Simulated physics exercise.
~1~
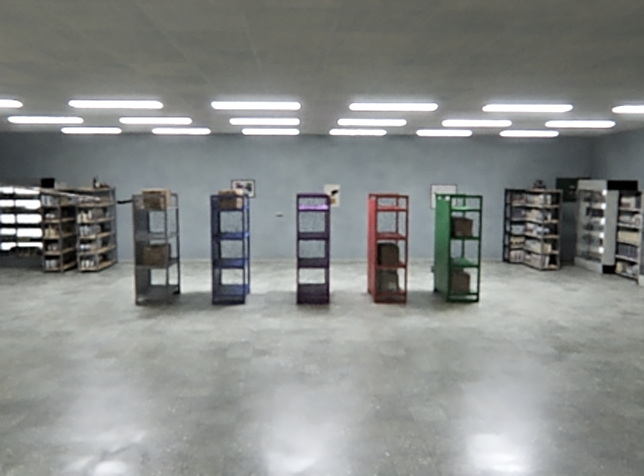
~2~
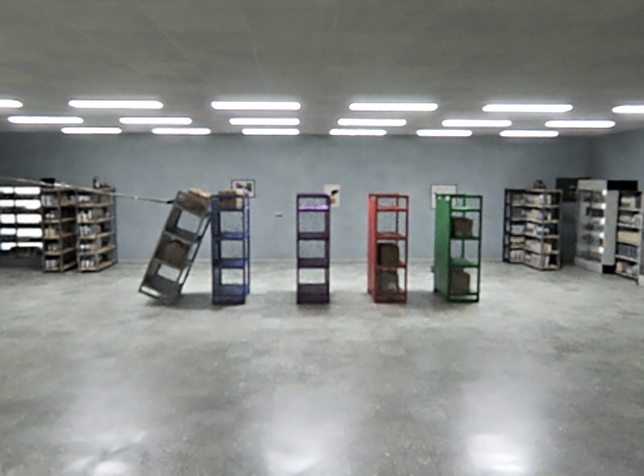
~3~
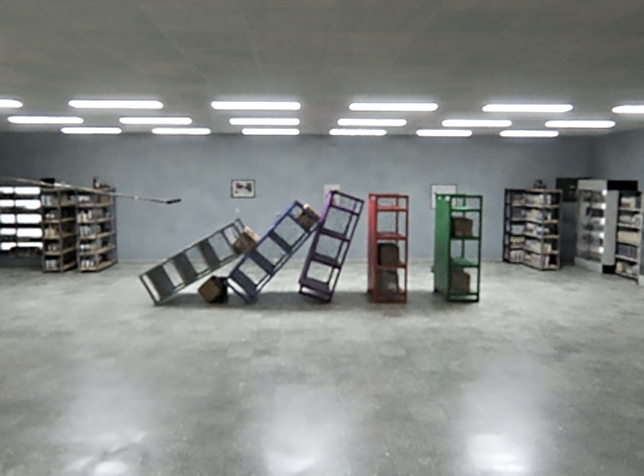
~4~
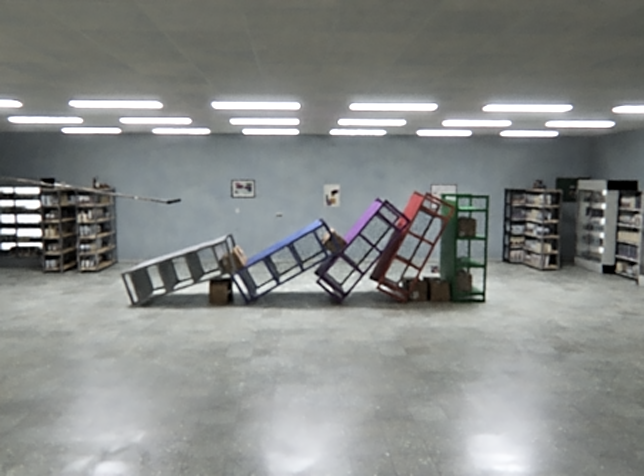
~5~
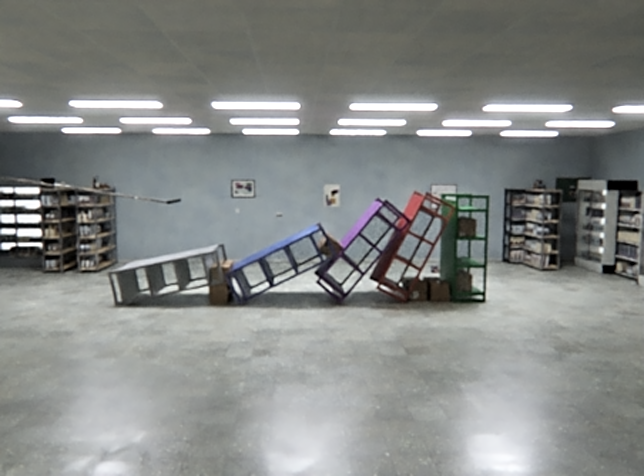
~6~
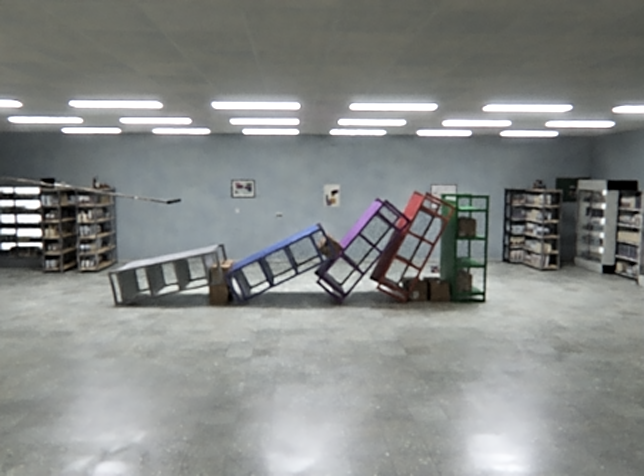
In a wide, grey-floored room lined with stocked shelves and lit by ceiling strips, seen from the front by a still camera, five narrow racks stand in a row, grey, blue, purple, red and green from left to right. A long pole reaches in from the left and tips the grey rack rightward into the blue one. The blue rack topples against the purple, which leans into the red, while brown cartons spill out. The red rack then tilts against the green. The grey and blue racks sink lower, and everything settles with only the green rack upright.
